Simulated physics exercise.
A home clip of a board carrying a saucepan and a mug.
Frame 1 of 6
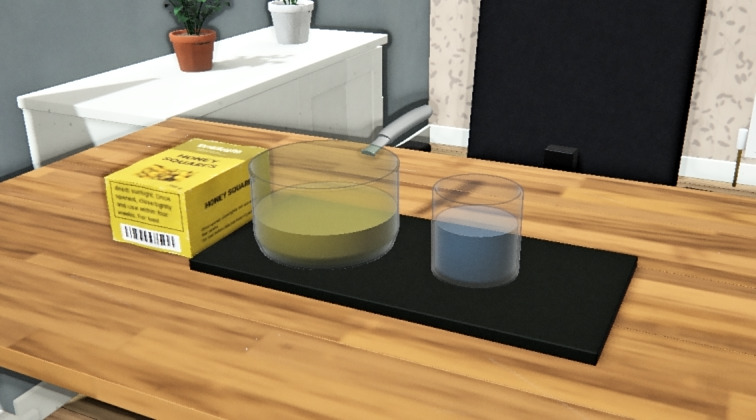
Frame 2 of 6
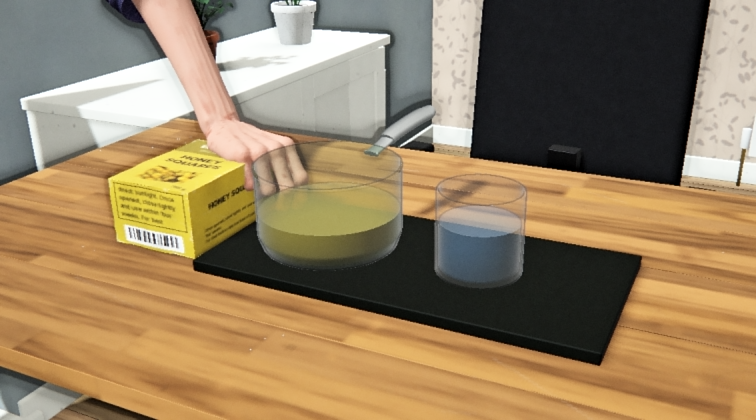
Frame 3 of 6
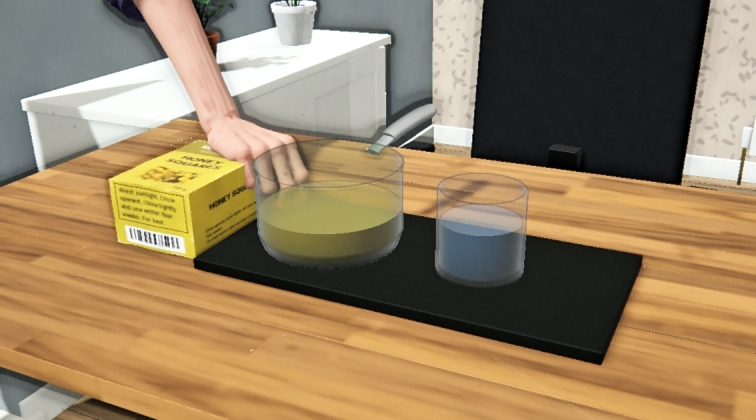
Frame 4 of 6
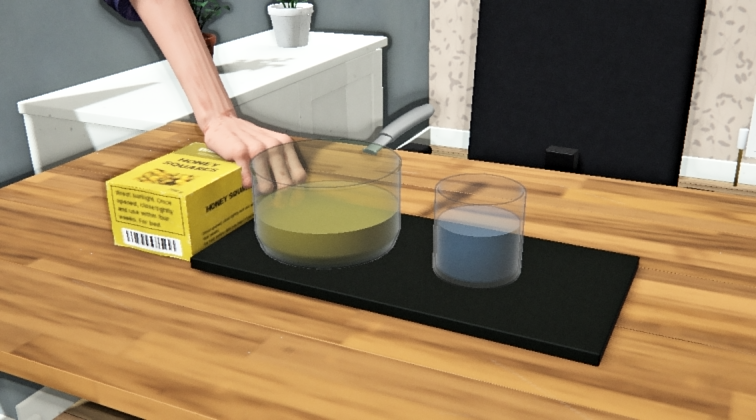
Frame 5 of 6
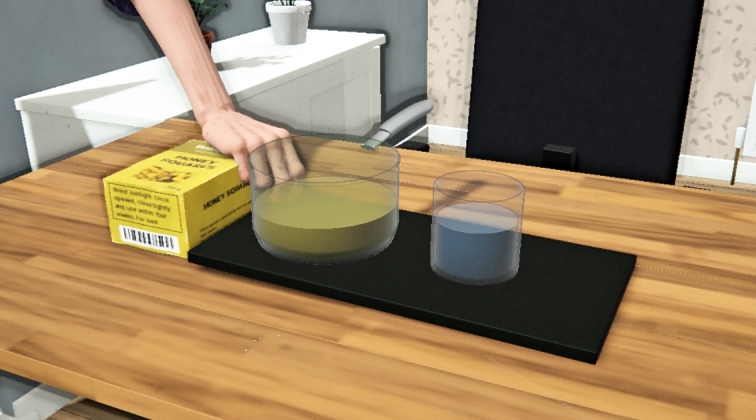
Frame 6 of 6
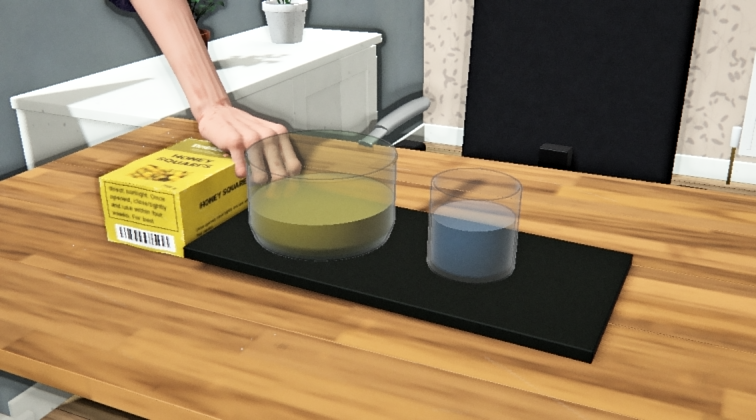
On a wooden table indoors, a clear saucepan of yellow liquid and a clear cup of blue liquid sit on a black board beside a yellow packet; a hand reaches in behind the saucepan, and the board barely moves.
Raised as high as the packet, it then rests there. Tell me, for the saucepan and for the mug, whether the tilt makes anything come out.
On the left the saucepan - nothing comes out; on the right the mug - nothing comes out.
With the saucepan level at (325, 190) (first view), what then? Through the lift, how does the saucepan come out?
It keeps every drop.
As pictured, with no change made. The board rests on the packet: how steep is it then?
About 12°.
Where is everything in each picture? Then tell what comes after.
The board lies flat; saucepan (326, 200) about half full; mug (477, 227) about half full; packet (146, 217), in the first frame.
A hand takes the end of the board; saucepan about half full, surface at (329, 207); mug about half full, surface at (480, 222), in the second frame.
Slope near 0°; saucepan (330, 199) about half full; mug (481, 226) about half full, in the third frame.
The board slopes by about 1°; saucepan about half full, surface at (328, 205); mug about half full, surface at (479, 221); packet (148, 221), in the fourth frame.
The end is rising; saucepan (326, 194) about half full; mug (477, 224) about half full, in the fifth frame.
The end has come up a little; saucepan about half full, surface at (322, 197); mug about half full, surface at (474, 215); packet (141, 217), in the sixth frame.
Next, the board slopes by about 7°; saucepan, its rim is dry; mug, its rim is dry.
After that, the board slopes by about 13°; saucepan, its rim is dry; mug, its rim is dry.
Finally, the board slopes by about 12°, resting on the packet; saucepan, its rim is dry; mug, its rim is dry.
